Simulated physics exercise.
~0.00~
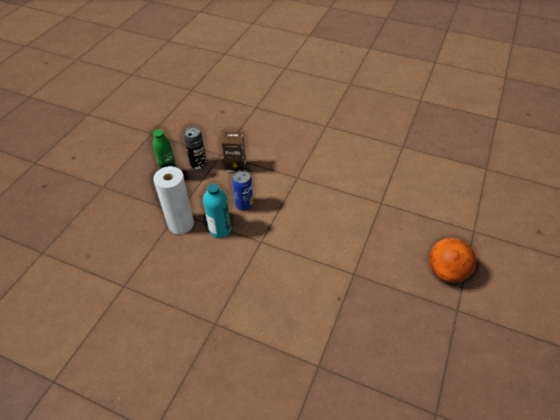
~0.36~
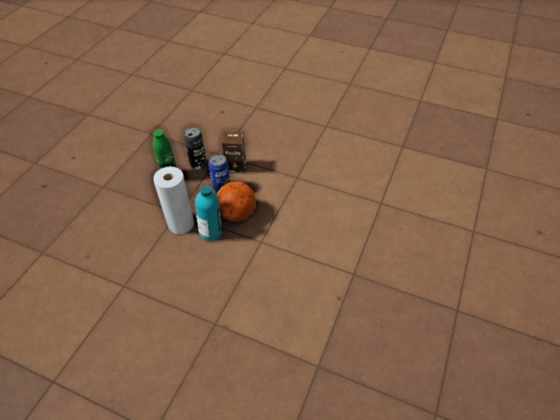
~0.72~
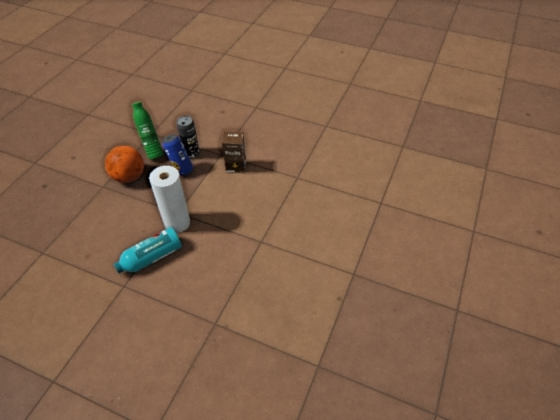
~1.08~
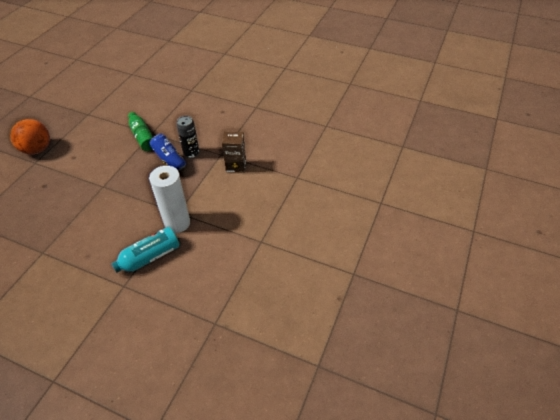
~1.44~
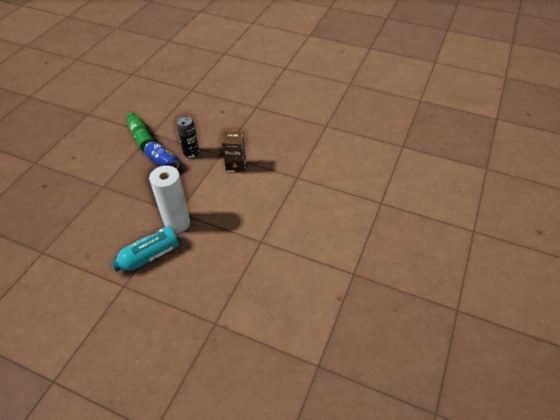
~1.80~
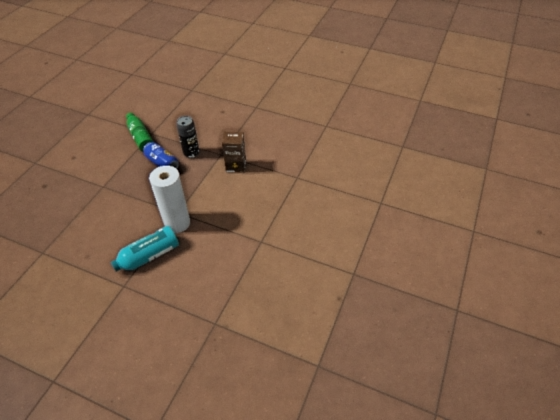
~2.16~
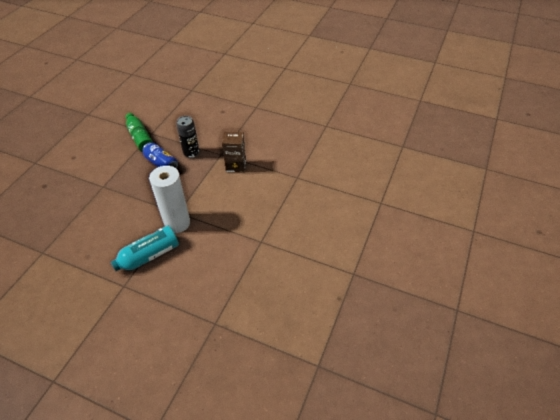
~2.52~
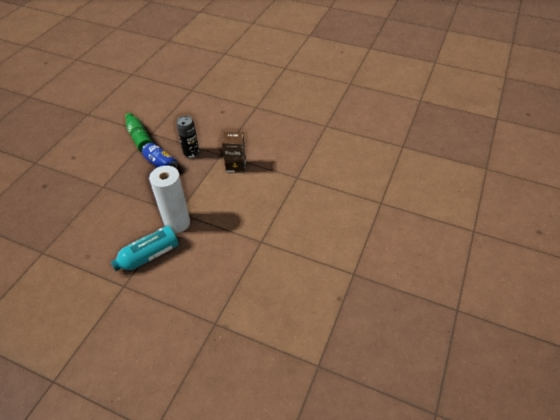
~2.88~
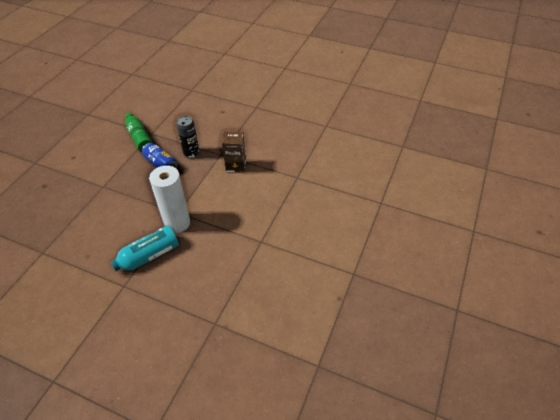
Orange ball rolling left into a cluster of items, toppling a turquoise bottle, then a green bottle and blue can, and leaving view.
